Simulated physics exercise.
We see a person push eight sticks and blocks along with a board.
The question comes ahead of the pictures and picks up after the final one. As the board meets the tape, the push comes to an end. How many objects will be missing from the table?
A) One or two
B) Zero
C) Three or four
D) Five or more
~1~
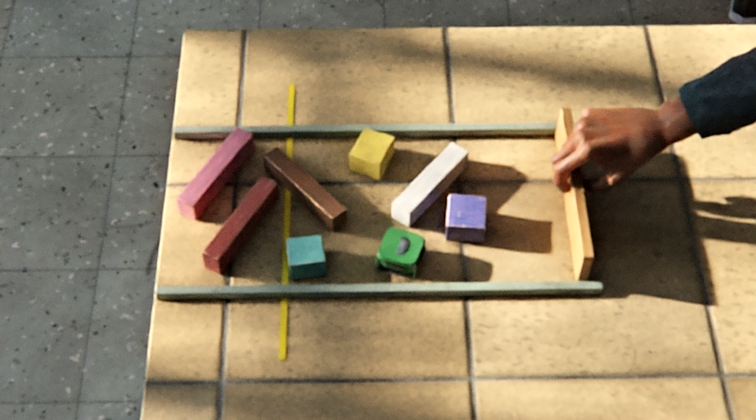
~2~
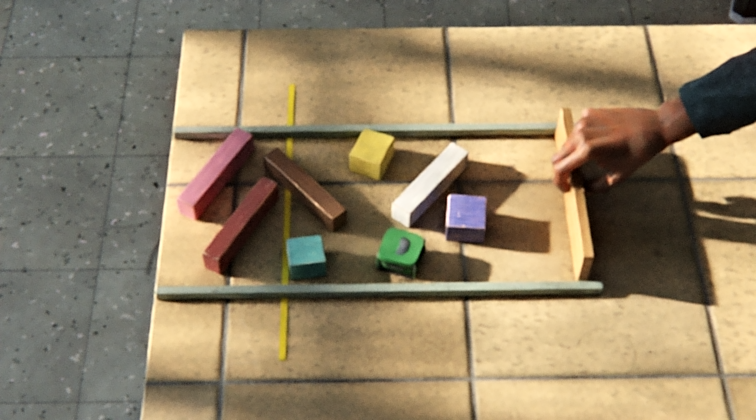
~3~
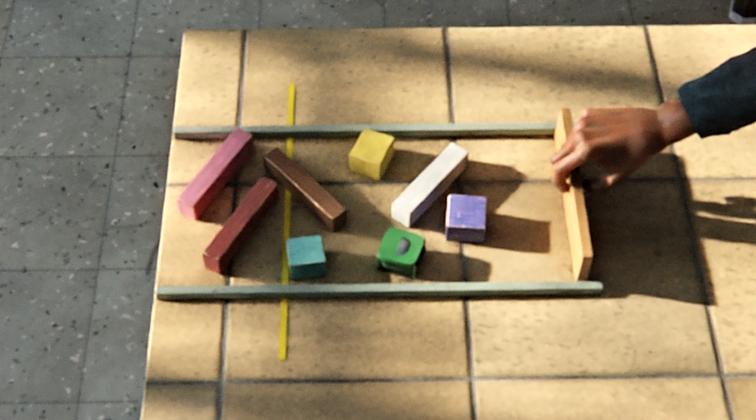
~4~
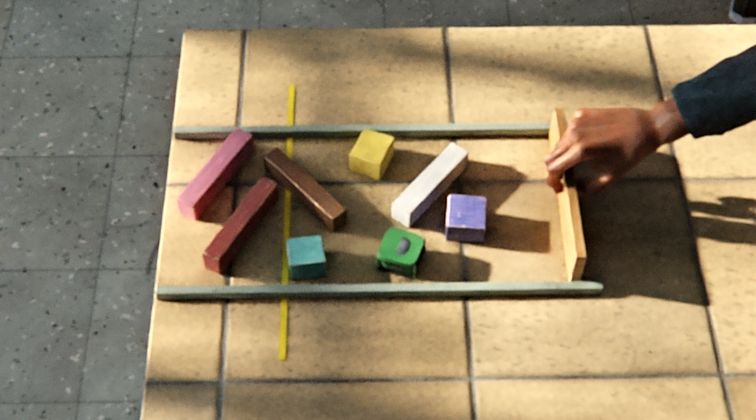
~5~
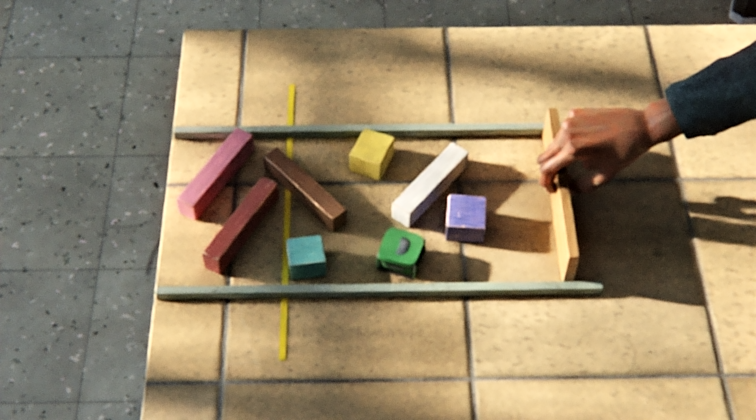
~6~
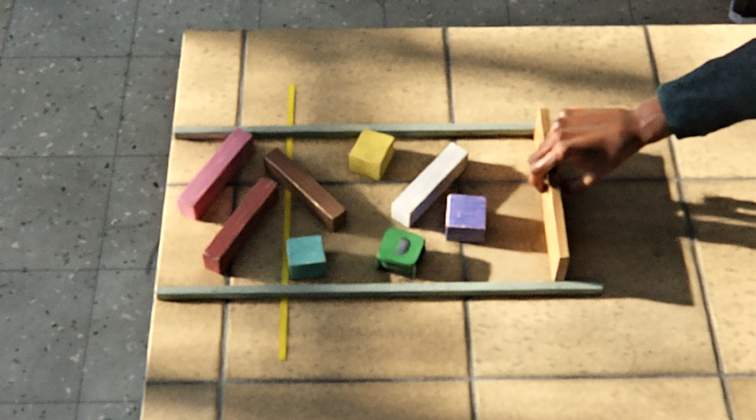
B, zero.
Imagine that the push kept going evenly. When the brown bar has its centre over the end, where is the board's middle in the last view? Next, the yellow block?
Brown bar: (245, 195); yellow block: (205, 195).
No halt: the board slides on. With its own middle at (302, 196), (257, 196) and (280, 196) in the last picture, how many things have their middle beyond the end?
That makes 0, 2, 0.
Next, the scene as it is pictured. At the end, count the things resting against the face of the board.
That makes 3.
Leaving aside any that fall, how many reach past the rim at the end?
Result: 1.
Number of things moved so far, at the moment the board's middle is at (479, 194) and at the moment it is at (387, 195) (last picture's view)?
I get 1 at the one place and 5 at the other.
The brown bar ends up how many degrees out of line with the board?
Close to 5°.
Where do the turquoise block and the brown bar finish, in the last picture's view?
The turquoise block at (229, 257), the brown bar at (210, 195).
Soon after, none off yet; pink bar at rest near (217, 173); red bar at rest near (242, 225); brown bar at rest near (305, 189).
At rest, the number that fall off is zero.
